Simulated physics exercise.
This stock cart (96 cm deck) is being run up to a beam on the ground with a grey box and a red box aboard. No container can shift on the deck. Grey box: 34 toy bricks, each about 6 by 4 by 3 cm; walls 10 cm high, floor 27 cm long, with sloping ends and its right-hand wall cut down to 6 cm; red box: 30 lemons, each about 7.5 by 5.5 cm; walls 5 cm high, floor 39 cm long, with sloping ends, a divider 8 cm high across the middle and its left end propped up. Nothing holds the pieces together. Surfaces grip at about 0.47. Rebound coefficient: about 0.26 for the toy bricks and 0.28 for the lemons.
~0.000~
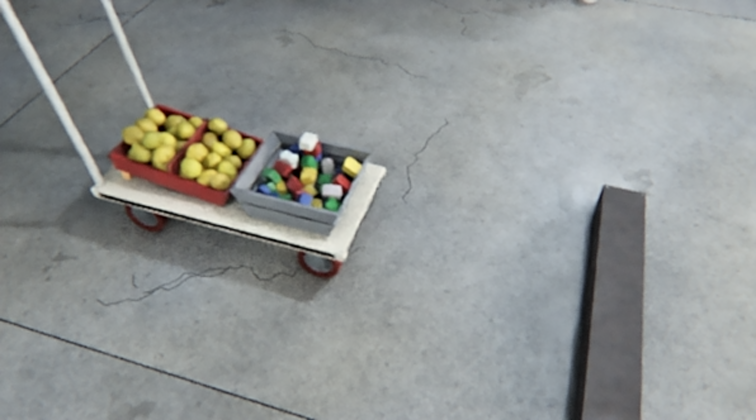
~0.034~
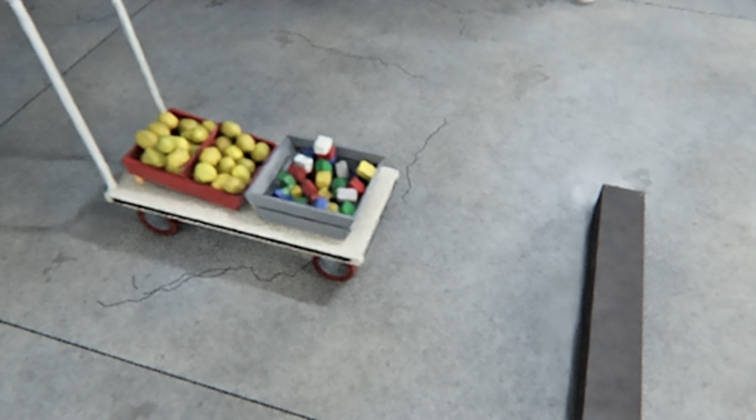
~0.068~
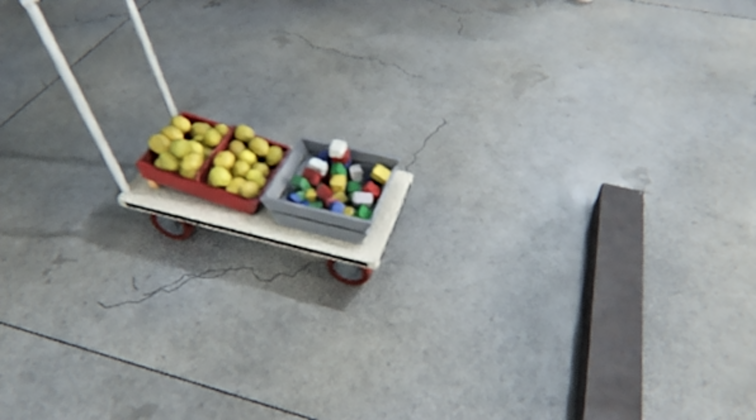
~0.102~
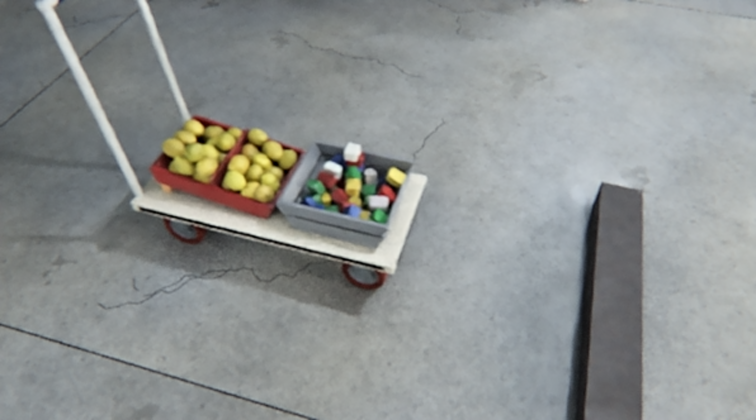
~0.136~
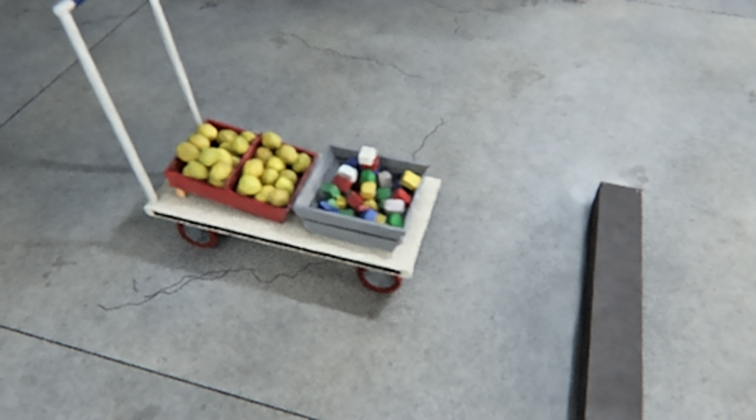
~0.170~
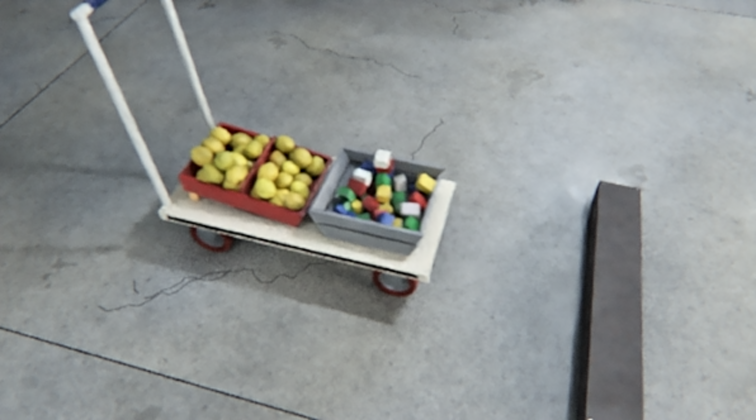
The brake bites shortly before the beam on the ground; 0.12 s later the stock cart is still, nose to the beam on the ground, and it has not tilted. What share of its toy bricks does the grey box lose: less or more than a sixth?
Out of the grey box go under a sixth of the toy bricks.
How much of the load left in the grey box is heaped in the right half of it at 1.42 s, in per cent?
Some 70 per cent.
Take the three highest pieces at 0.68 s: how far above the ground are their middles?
About 40 cm.
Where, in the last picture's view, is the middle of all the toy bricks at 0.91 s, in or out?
Near (566, 238).
After 0.46 s, the brake bites.
After 0.56 s, grey box 34 in, 0 out and red box 30 in, 0 out.
After 0.68 s, grey box 33 in, 1 out and red box 29 in, 1 out.
After 0.91 s, grey box 33 in, 1 out and red box 27 in, 3 out.
Final count (at 1.42 s), grey box 33 in, 1 out and red box 26 in, 4 out. Asked share, 1 of 34, 3 per cent.
